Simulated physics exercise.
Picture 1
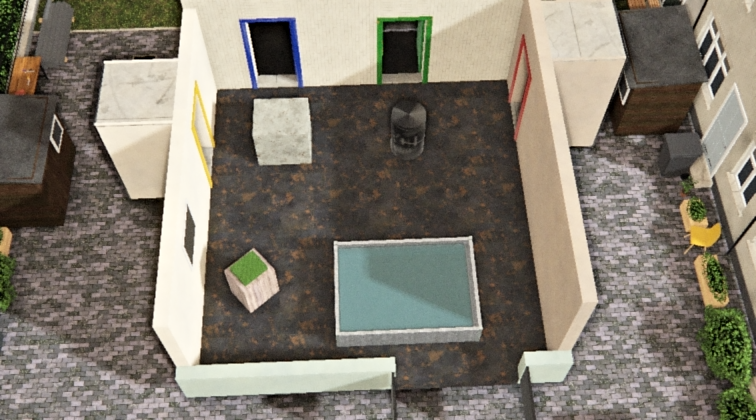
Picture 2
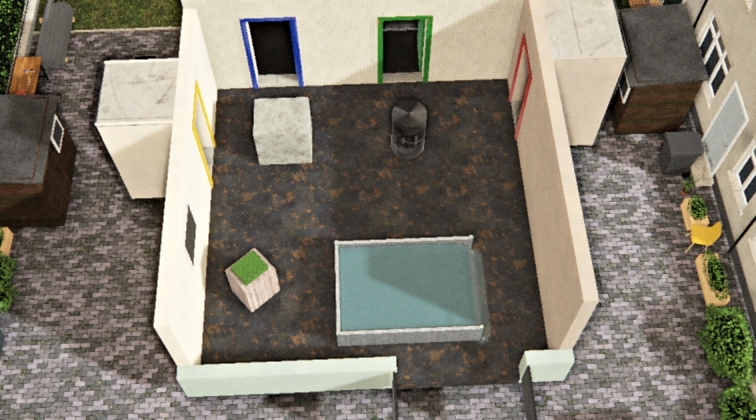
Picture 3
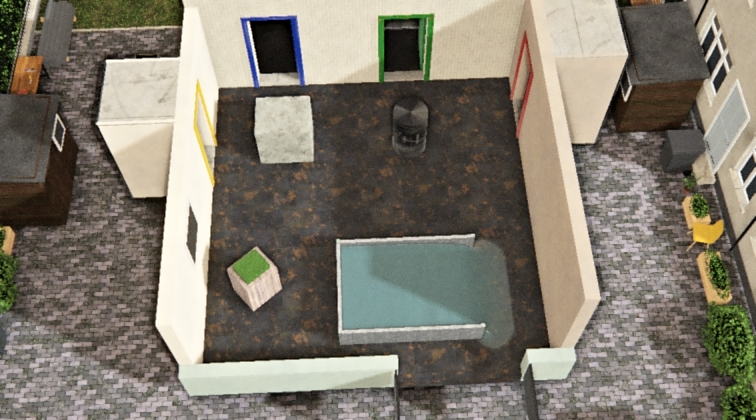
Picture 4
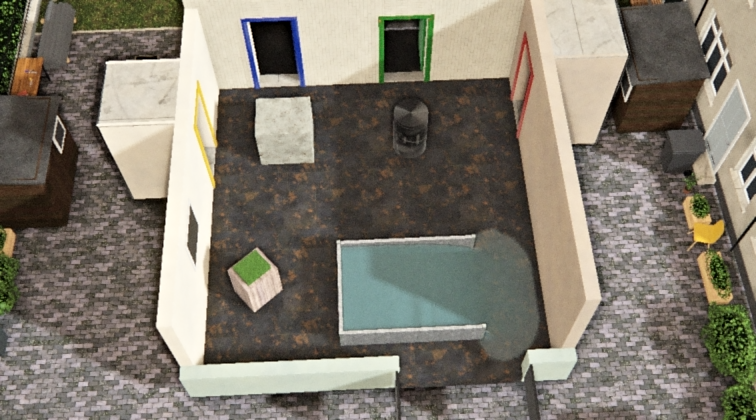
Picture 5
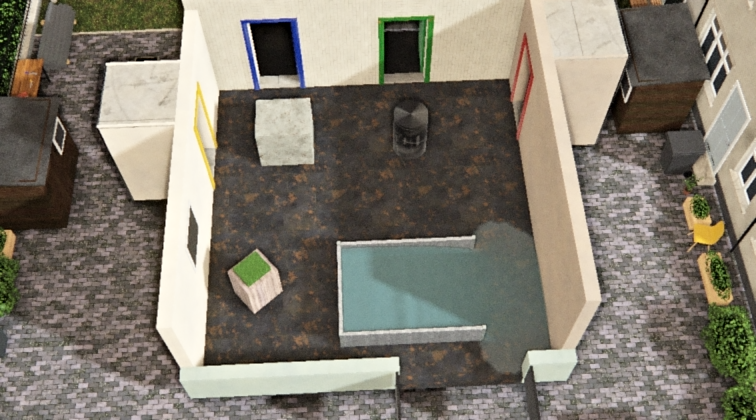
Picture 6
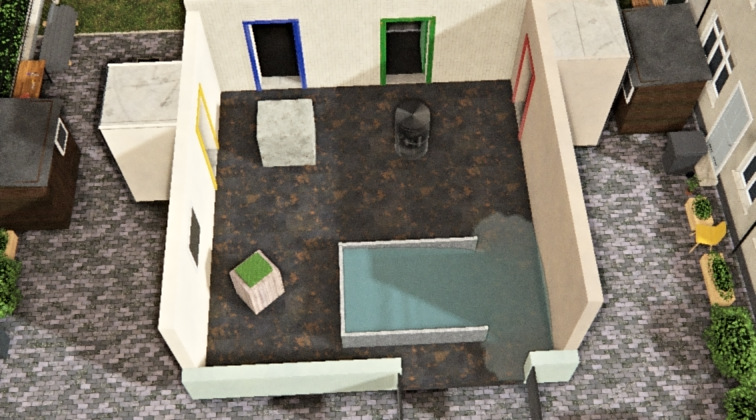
Water pours from the right side of a rectangular tank and spreads across the dark floor.
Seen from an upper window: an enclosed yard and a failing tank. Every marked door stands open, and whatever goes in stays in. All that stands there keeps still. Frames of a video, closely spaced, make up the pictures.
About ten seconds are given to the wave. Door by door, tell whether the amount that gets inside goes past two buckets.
At the end, the yellow door keeps the inflow to two buckets or less; the red door lets the inflow pass two buckets; the green door lets the inflow pass two buckets; the blue door keeps the inflow to two buckets or less.
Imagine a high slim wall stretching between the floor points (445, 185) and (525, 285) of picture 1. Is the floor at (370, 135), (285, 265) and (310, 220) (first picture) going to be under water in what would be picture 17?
Taking the points in the order given, they are high and dry, high and dry and high and dry.
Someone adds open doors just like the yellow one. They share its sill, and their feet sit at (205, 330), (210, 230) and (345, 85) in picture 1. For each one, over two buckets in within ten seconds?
Door by door: Ends up below, ends up below, ends up below.
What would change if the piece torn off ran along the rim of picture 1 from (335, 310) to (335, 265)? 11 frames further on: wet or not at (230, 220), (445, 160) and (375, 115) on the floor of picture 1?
Taking the points in order: Swamped, unwetted and unwetted.
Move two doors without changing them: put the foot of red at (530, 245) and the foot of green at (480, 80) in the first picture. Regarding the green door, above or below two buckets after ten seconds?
As it turns out, the green one runs over.
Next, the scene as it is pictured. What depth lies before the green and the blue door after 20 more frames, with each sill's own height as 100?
I reckon it's around 30 and then 0 per cent.
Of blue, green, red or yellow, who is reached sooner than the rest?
The door marked red comes first.
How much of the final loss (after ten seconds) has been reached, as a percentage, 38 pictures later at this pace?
It comes to around 75 per cent.
A moment on, water covers 10 % of the floor; the yellow door not reached, the red door not reached, the green door not reached, the blue door not reached.
Next, water covers 20 % of the floor; the yellow door not reached, the red door wet at the sill, nothing in, the green door not reached, the blue door not reached.
Then, water covers 40 % of the floor; the yellow door not reached, the red door wet at the sill, nothing in, the green door not reached, the blue door not reached.
Later, water covers 55 % of the floor; the yellow door not reached, the red door under two buckets in, the green door over two buckets in, the blue door wet at the sill, nothing in.
In the end, water covers 85 % of the floor; the yellow door wet at the sill, nothing in, the red door over two buckets in, the green door over two buckets in, the blue door wet at the sill, nothing in.
